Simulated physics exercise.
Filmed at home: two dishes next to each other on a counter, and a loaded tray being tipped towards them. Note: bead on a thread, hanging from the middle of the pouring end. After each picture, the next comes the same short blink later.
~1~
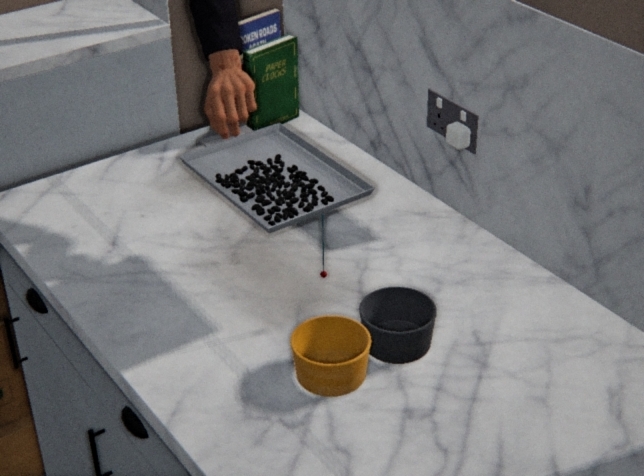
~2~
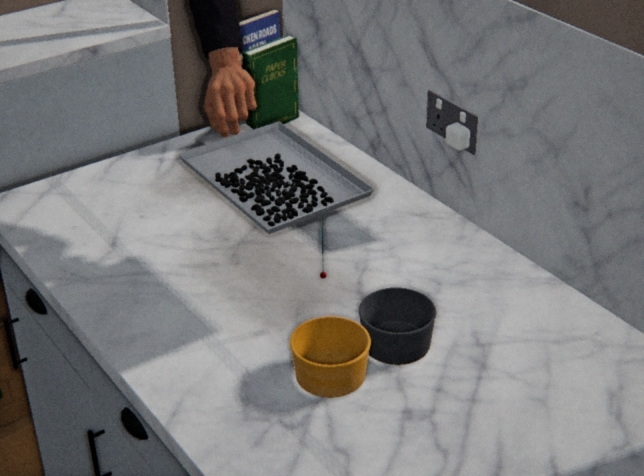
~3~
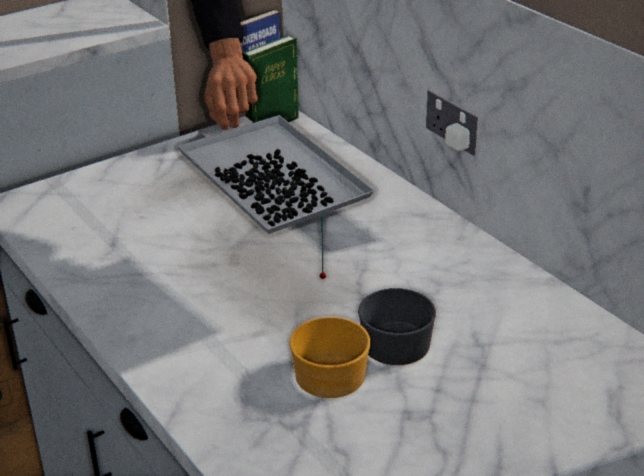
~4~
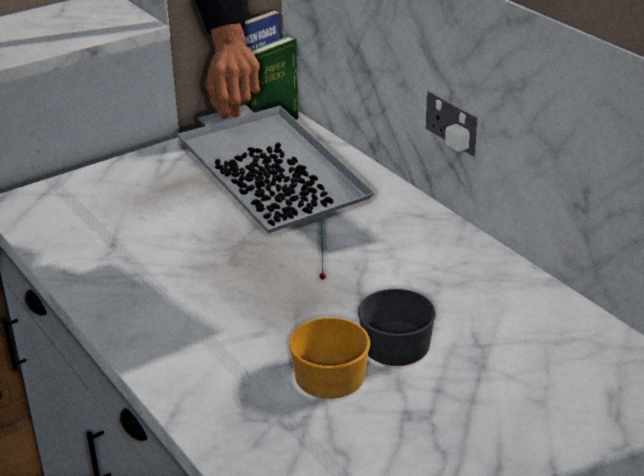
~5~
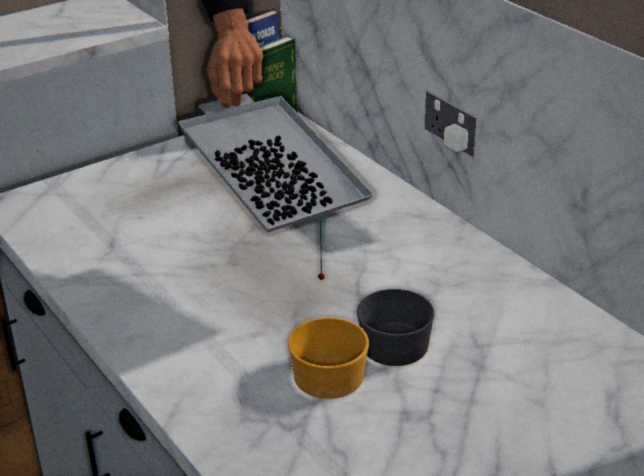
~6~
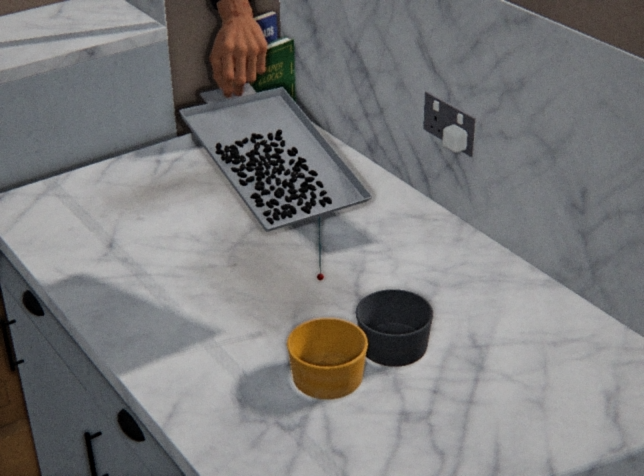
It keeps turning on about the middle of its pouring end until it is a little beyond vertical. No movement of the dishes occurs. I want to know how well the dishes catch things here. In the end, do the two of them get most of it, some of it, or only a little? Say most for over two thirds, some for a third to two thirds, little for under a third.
They get only a little.
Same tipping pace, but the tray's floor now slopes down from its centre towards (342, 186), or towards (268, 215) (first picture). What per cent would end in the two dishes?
I'd say roughly 0 percent with the first slope, 0 percent with the other.
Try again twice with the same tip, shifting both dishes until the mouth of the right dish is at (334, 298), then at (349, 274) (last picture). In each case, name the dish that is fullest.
Trial 1: The one on the right side. Trial 2: The one on the right side.
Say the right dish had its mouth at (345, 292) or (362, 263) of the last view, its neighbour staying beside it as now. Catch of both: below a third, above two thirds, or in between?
On the first try the answer is between a third and two thirds, and on the second it is in the middle band.
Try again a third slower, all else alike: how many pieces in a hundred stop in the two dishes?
It would be around 0 per cent.
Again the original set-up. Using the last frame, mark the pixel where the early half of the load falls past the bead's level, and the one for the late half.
The first part passes (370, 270); everything after passes (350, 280).
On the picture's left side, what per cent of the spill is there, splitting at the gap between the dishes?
That comes to about 50 per cent of the pieces.
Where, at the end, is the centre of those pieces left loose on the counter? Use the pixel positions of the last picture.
Roughly at (380, 315).
Soon, tray tipped steeply; nearly all on the tray; a small part in the air.
A while on, tray tipped past a quarter turn; a small part on the tray; a stray few in the left dish; about half outside both; about a third in the air.
Towards the end, tray tipped past a quarter turn; a stray few in the left dish; a stray few in the right dish; nearly all outside both.
Finally, tray tipped past a quarter turn; a stray few in the left dish; a stray few in the right dish; nearly all outside both.
